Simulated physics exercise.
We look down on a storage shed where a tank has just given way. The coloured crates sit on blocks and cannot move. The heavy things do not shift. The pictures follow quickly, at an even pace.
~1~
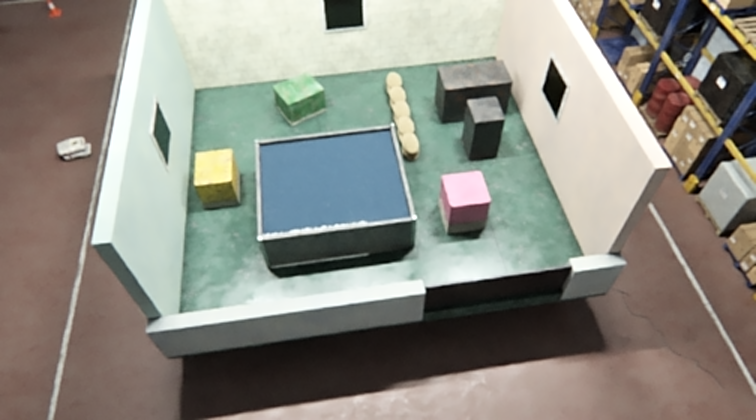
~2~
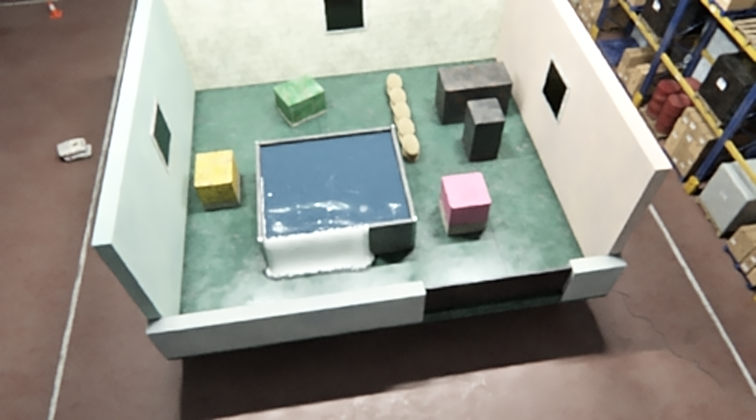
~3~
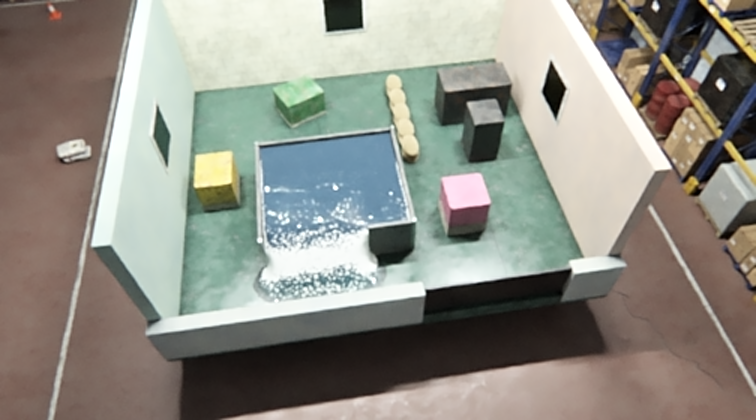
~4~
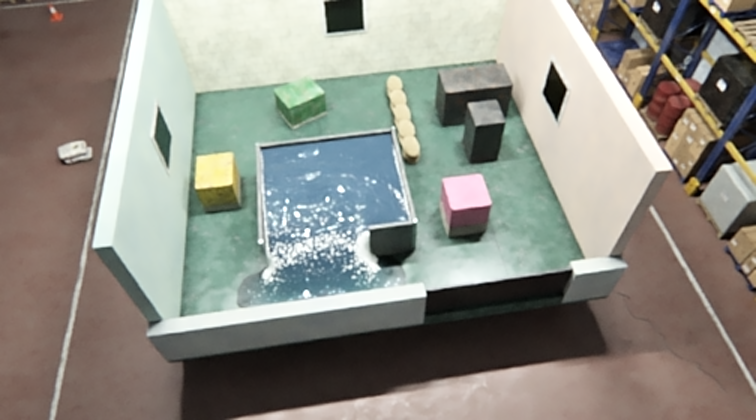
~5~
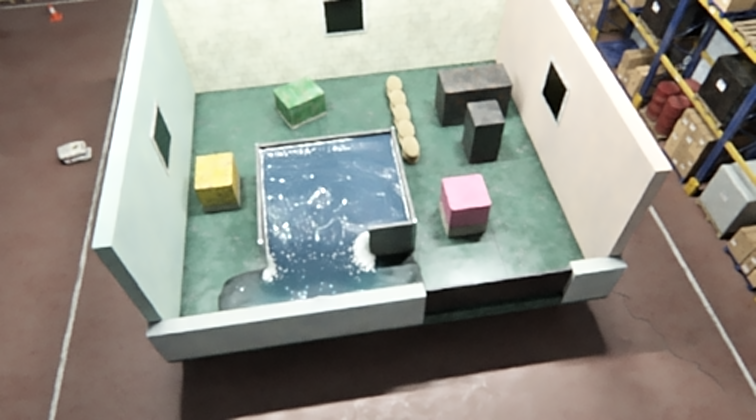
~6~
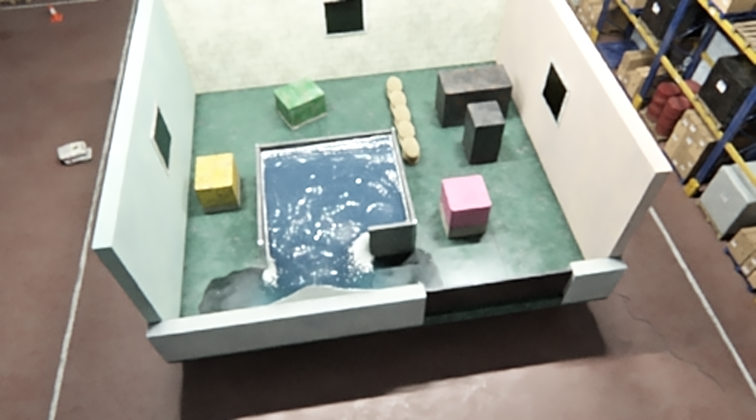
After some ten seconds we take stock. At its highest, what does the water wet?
In the end: The yellow crate is soaked; the pink crate keeps dry; the green crate is soaked.
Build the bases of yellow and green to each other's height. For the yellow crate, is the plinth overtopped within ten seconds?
The yellow one takes water.
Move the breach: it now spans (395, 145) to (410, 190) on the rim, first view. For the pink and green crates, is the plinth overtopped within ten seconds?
My reading: Pink is wetted; green is soaked.
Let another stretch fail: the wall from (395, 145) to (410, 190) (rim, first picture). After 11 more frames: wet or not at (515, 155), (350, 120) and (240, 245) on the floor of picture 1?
In turn: Covered, clear, no water.
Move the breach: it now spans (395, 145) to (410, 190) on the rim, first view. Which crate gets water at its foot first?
I say the one in pink.
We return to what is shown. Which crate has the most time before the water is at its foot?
That is the green crate.
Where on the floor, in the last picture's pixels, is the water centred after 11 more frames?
Around (327, 251).
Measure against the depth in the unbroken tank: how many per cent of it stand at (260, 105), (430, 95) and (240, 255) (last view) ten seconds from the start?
In that order: 14, 12 and 8 per cent.
A moment on, water covers 20 % of the floor; the yellow crate not reached, the pink crate not reached, the green crate not reached.
Next, water covers 35 % of the floor; the yellow crate water round its plinth, the pink crate water round its plinth, the green crate not reached.
Then, water covers 60 % of the floor; the yellow crate water round its plinth, the pink crate water round its plinth, the green crate not reached.
Later, water covers 90 % of the floor; the yellow crate water round its plinth, the pink crate water round its plinth, the green crate water round its plinth.
In the end, water covers 100 % of the floor; the yellow crate was topped, the pink crate stayed above the water, the green crate was topped.
